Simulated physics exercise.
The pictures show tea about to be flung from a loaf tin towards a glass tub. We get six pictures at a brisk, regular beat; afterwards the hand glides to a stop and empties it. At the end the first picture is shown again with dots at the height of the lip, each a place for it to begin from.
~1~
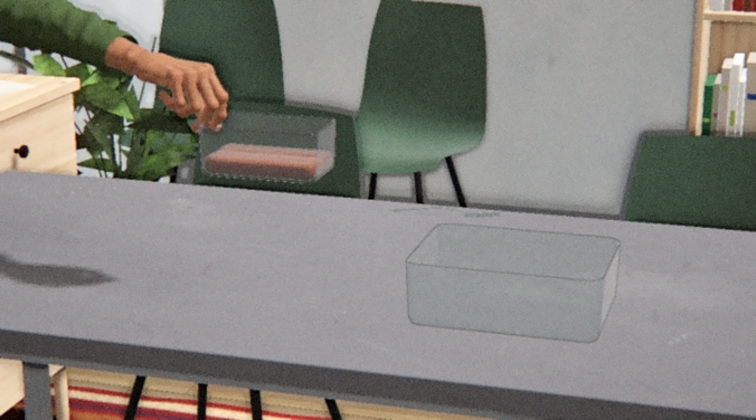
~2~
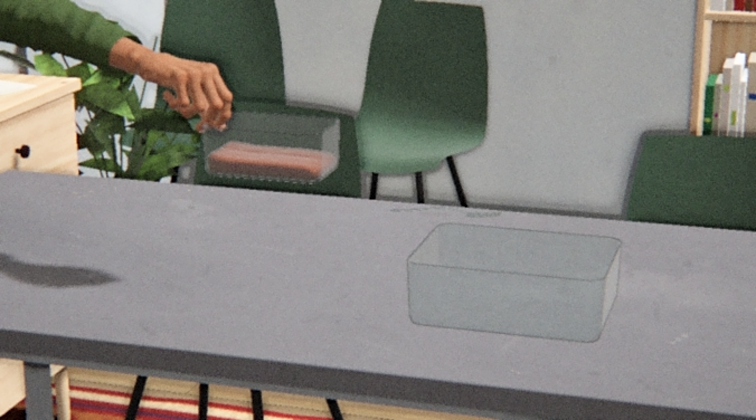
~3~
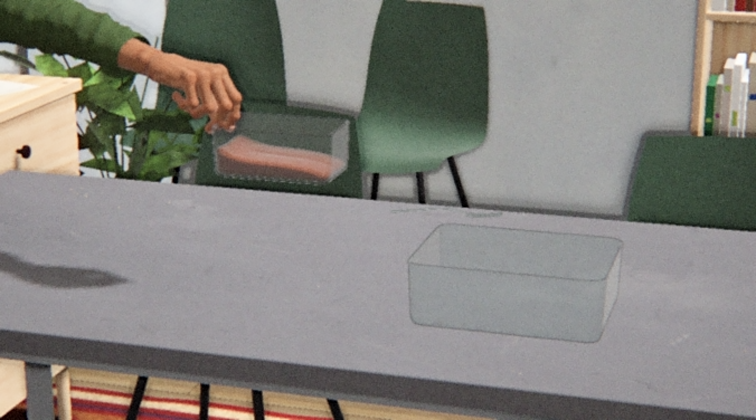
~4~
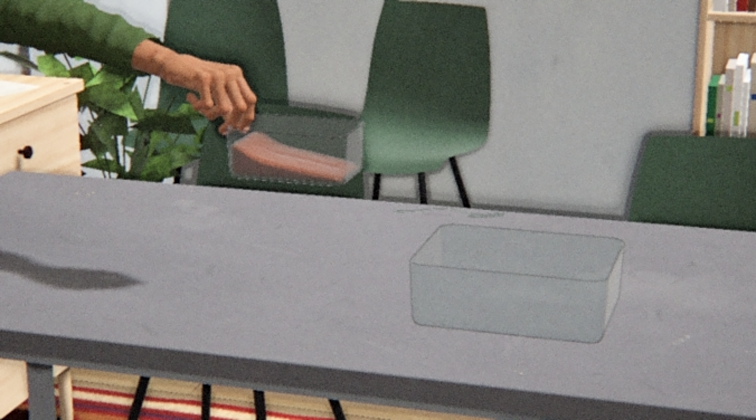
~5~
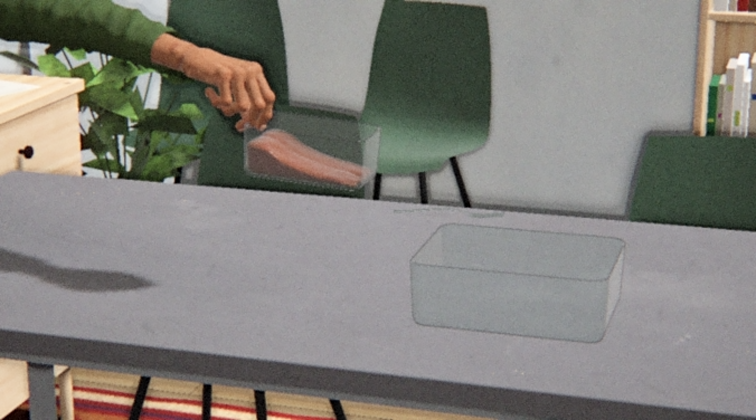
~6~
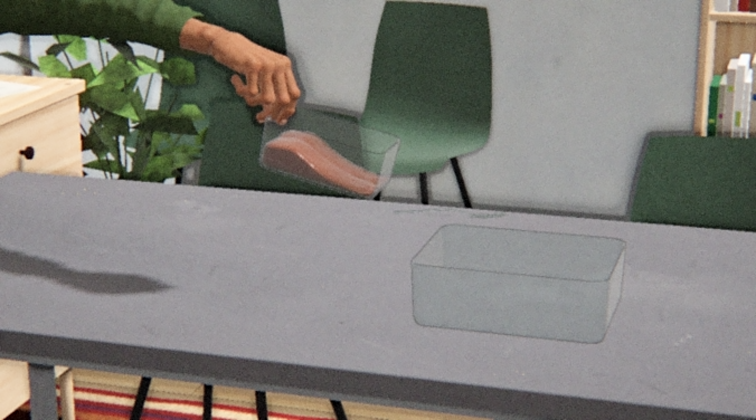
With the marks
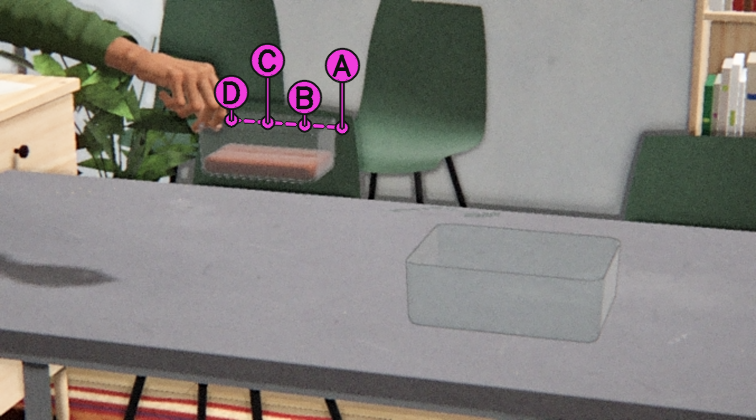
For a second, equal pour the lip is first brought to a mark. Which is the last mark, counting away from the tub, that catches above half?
Spot B just does it.
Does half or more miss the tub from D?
Yes, that goes wrong.
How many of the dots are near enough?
Two of them.
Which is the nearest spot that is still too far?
That is spot C.
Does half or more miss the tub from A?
No, that is safe.
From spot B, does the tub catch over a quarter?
Yes.
On the marked copy, A at (342, 127); B at (304, 125); C at (267, 122); D at (231, 120).
For spot A, about 78 % lands in the tub, 15 % falls short and 7 % goes beside or beyond.
For spot B, about 67 % lands in the tub, 27 % falls short and 7 % goes beside or beyond.
For spot C, about 34 % lands in the tub, 62 % falls short and 4 % goes beside or beyond.
For spot D, about 13 % lands in the tub, 85 % falls short.
